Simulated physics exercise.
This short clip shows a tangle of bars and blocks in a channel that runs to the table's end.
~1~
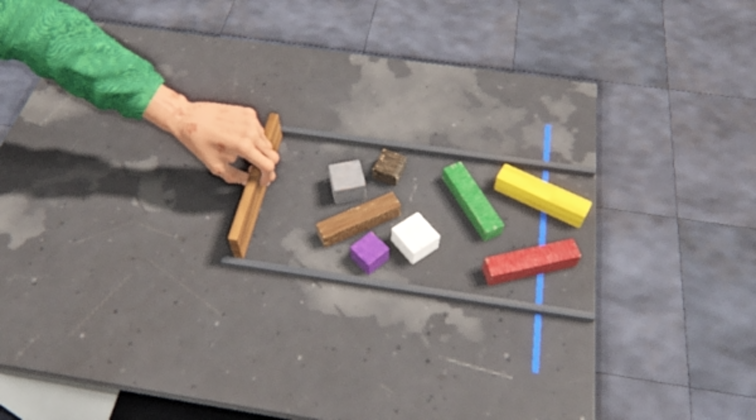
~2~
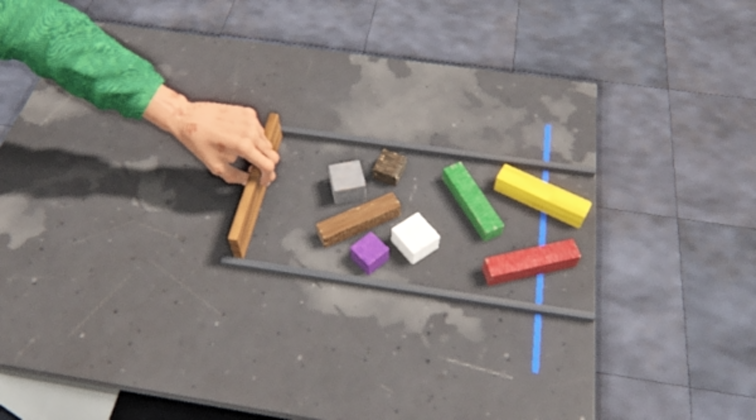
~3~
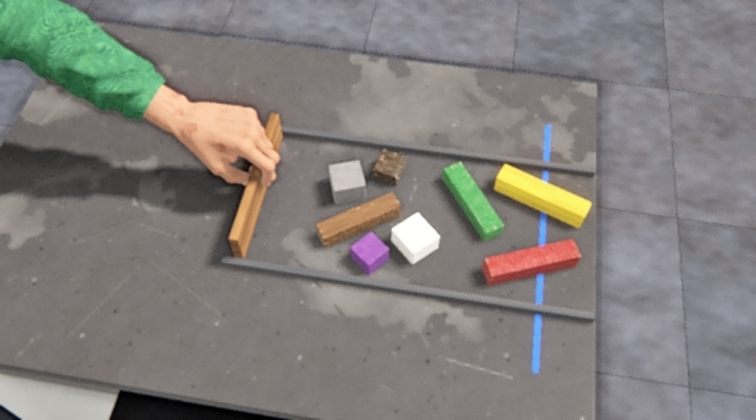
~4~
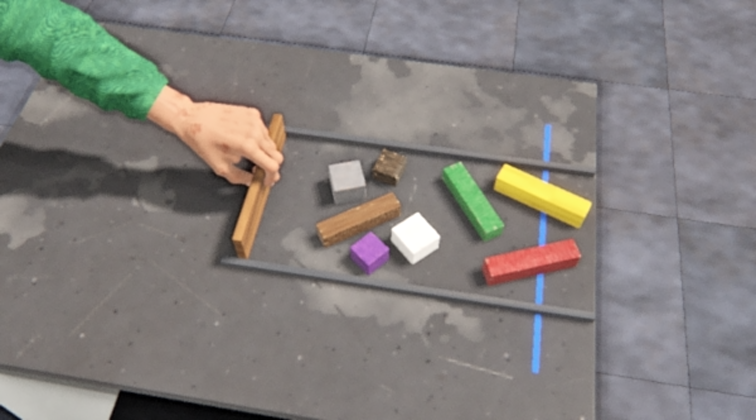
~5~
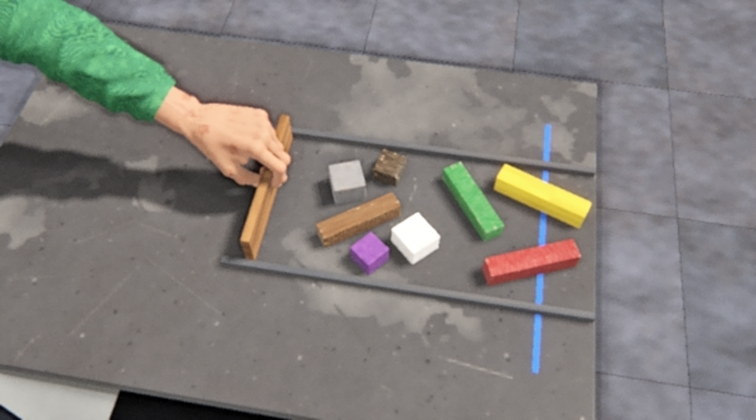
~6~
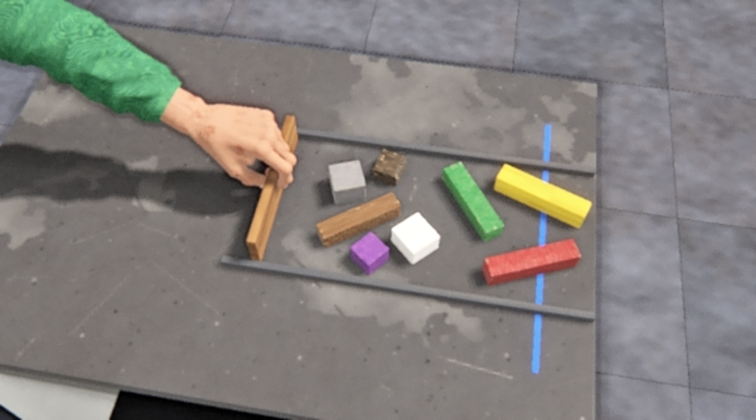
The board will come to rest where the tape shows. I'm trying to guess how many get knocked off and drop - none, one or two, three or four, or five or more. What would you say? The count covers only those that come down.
I would say three or four.
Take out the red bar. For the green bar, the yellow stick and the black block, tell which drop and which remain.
Note: Green bar is off by the end; yellow stick is off by the end; black block is on by the end.
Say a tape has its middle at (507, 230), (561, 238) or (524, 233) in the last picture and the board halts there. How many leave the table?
0, 4, 2.
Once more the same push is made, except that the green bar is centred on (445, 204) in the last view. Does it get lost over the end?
So it drops, then.
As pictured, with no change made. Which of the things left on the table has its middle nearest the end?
That's the white block.
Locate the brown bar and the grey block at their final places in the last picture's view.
The brown bar comes to rest close to (579, 246), while the grey block rests close to (561, 215).
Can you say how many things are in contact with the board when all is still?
That makes 4.
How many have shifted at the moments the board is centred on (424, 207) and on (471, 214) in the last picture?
The count reaches 6 first and 8 second.
A little later, none off yet; yellow stick at rest near (542, 196); red bar at rest near (531, 262); green bar at rest near (472, 201).
When it is over, the number that fall off is three or four; down, green bar, red bar and yellow stick.
